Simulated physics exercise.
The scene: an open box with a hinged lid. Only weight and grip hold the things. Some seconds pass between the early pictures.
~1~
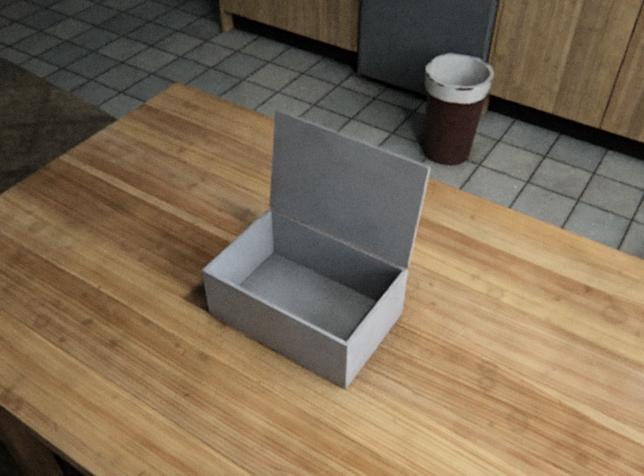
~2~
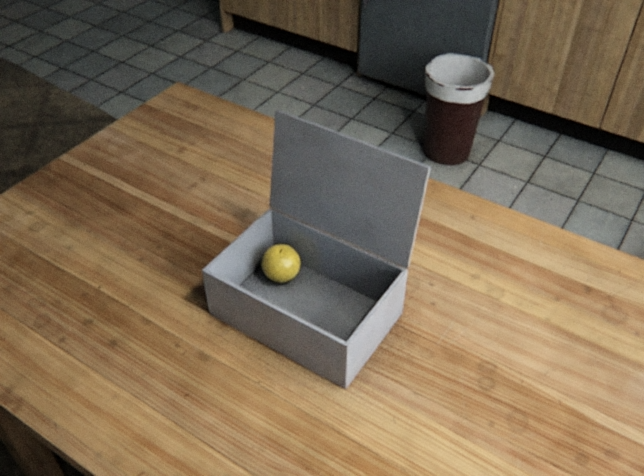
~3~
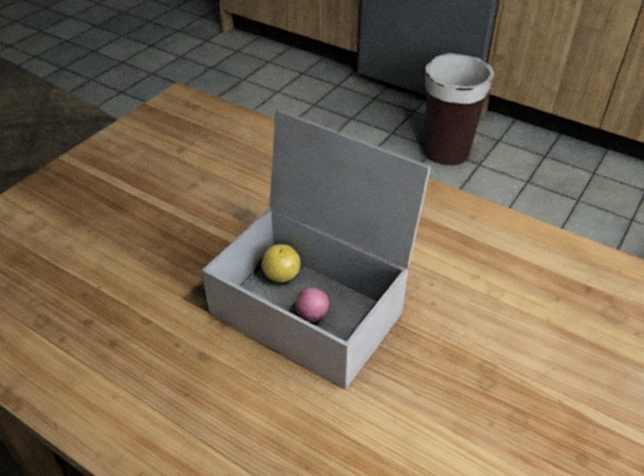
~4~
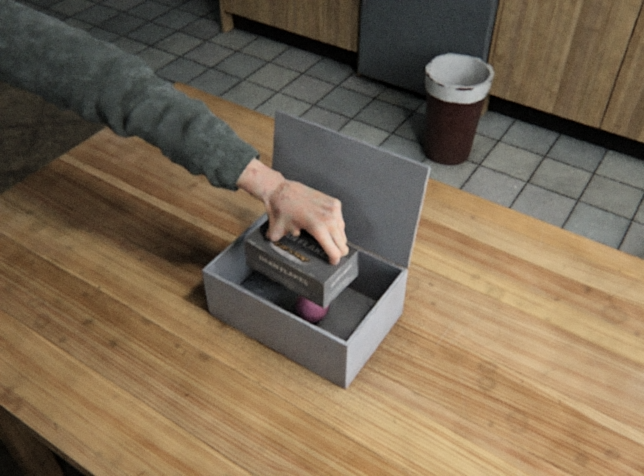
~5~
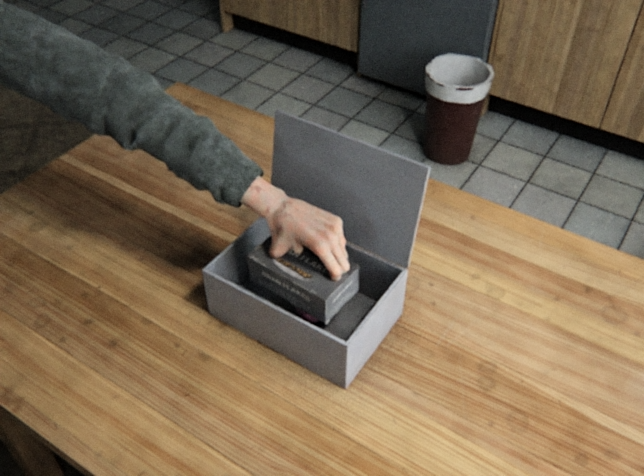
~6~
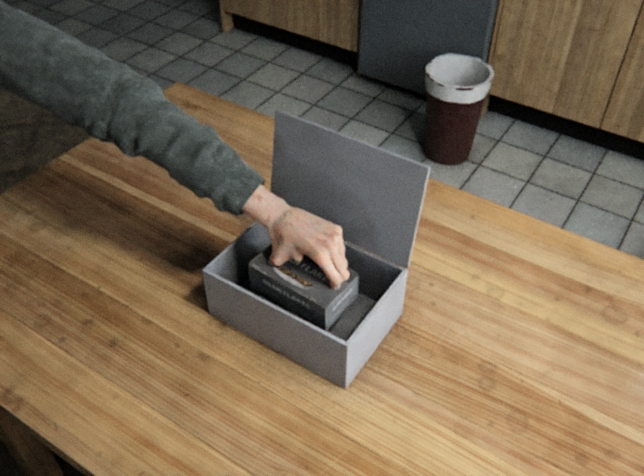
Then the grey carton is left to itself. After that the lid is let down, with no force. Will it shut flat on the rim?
Here the lid sits on the rim.
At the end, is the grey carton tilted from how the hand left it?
The grey carton tips.
Then, 0.40 s past the last view, grey carton on its side near (301, 315); pink lemon displaced a little; yellow apple displaced a little.
Then, 1.30 s past the last view, lid 78° above the rim; grey carton on its side near (301, 315); pink lemon displaced about its own width.
Then, 1.70 s past the last view, lid 50° above the rim; grey carton on its side near (301, 315); pink lemon displaced about its own width.
Then, 2.10 s past the last view, lid 11° above the rim; grey carton on its side near (301, 315); pink lemon displaced about its own width.
Finally, lid shut; down or leaning hard in the box, grey carton; moved from the start, pink lemon; yellow apple still in place. Final places as the last picture's camera would see them, grey carton near (301, 315).
